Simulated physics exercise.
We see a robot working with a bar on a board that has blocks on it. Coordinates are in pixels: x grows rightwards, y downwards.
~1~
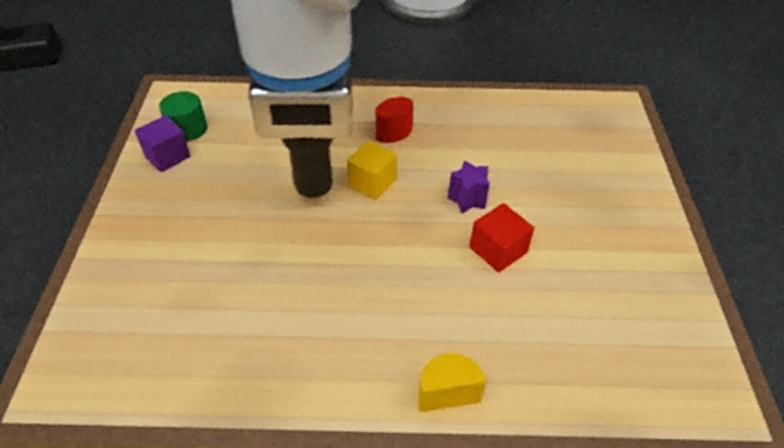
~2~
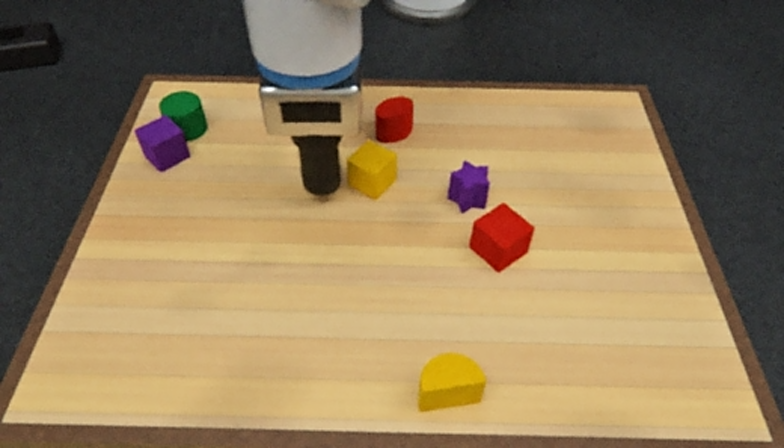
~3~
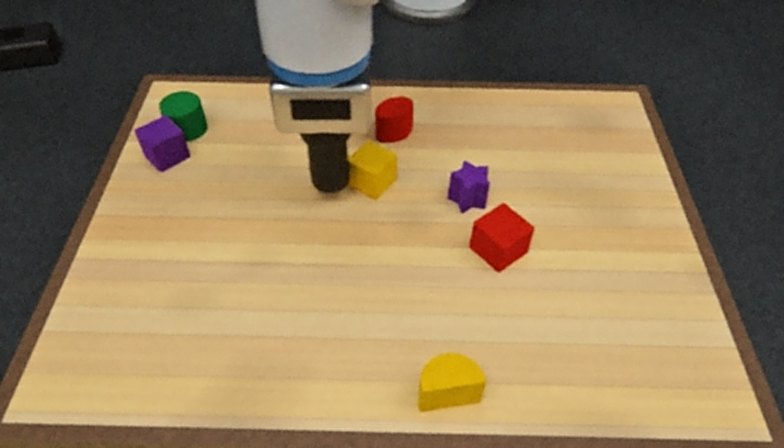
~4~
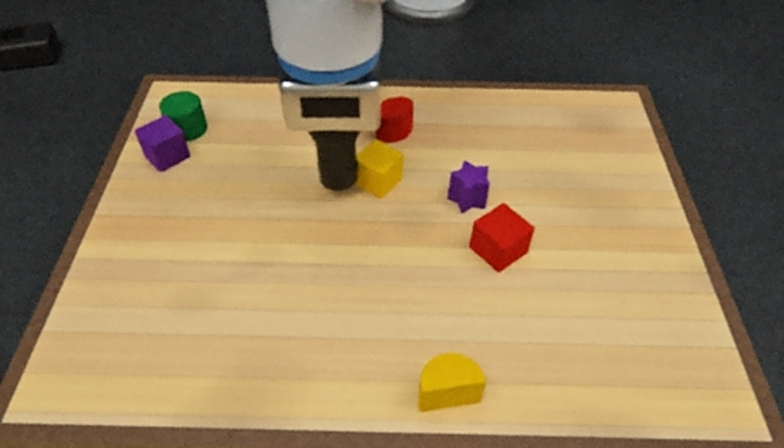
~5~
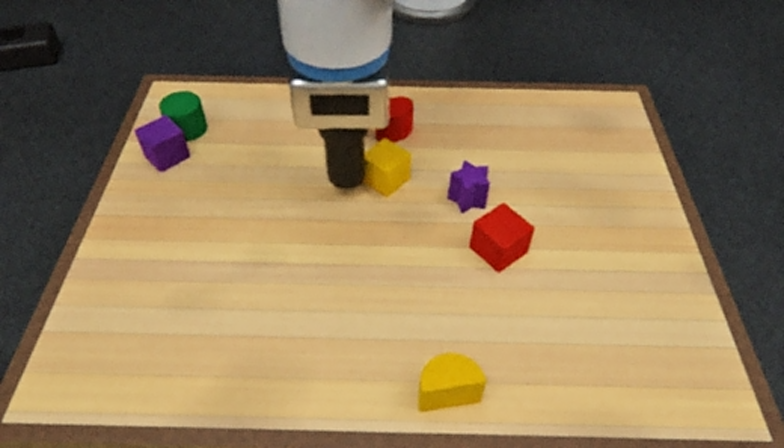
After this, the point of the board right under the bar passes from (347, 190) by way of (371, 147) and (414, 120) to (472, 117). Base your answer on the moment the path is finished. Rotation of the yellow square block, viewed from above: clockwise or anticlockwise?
Clockwise from above.
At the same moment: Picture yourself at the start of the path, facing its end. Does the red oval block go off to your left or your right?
It goes right.
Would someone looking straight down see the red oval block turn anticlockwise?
Yes, that is how it ends up.
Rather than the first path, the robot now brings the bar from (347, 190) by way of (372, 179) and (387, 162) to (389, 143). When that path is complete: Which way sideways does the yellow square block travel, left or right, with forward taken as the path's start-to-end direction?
My answer: Right.
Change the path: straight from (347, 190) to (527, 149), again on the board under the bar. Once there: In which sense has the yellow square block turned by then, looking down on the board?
Looking from above, the answer is clockwise.
On the path given first. One third of the way, bar at (371, 133); yellow square block at (397, 144), turned 65° clockwise; red oval block at (399, 103).
Two thirds of the way, bar at (415, 106); yellow square block at (397, 144), turned 65° clockwise; red oval block at (444, 82), turned 25° clockwise.
At the end, bar at (474, 103); yellow square block at (397, 144), turned 65° clockwise; red oval block at (487, 70), turned 35° anticlockwise.
